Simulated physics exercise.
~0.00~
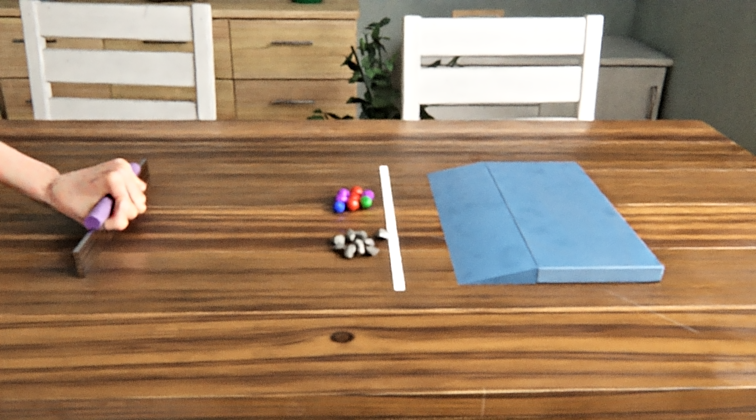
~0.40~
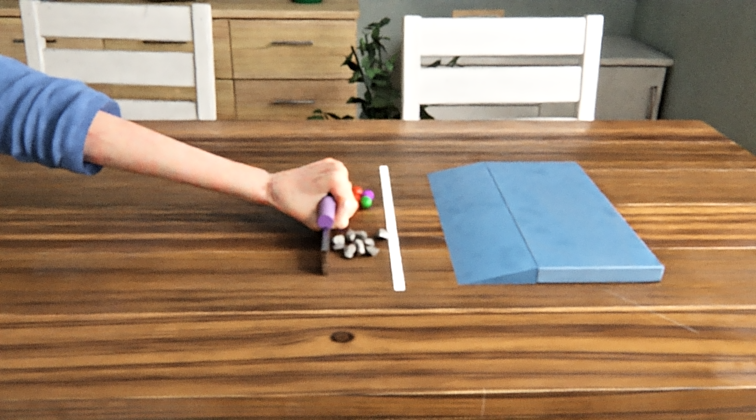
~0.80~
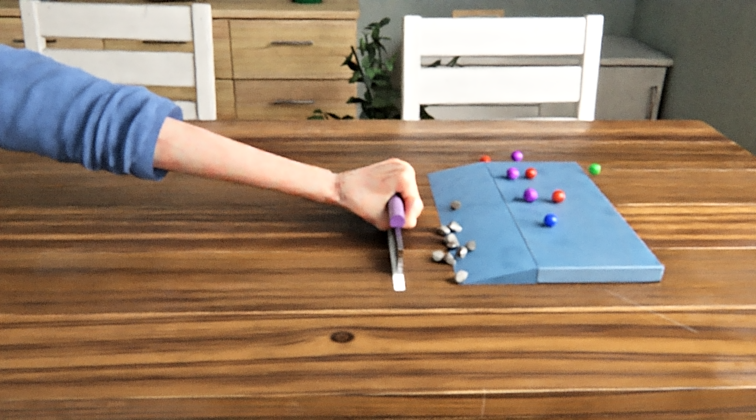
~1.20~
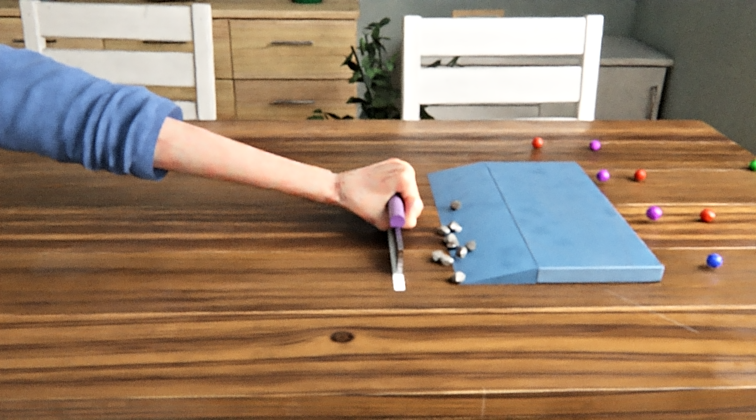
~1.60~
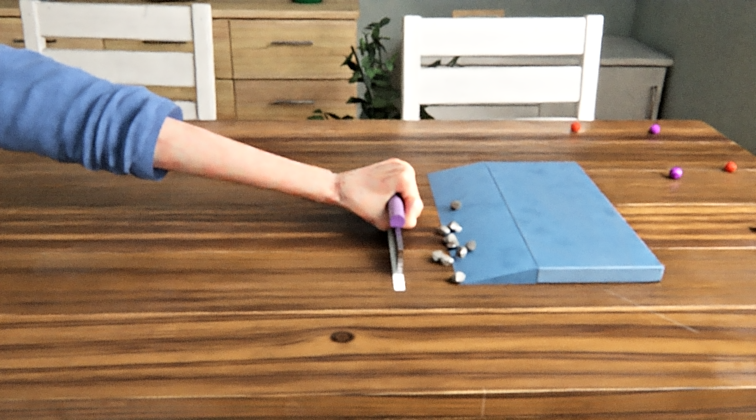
On a wooden table, a hand sweeps colorful balls over a blue wedge while gray pebbles stop low.
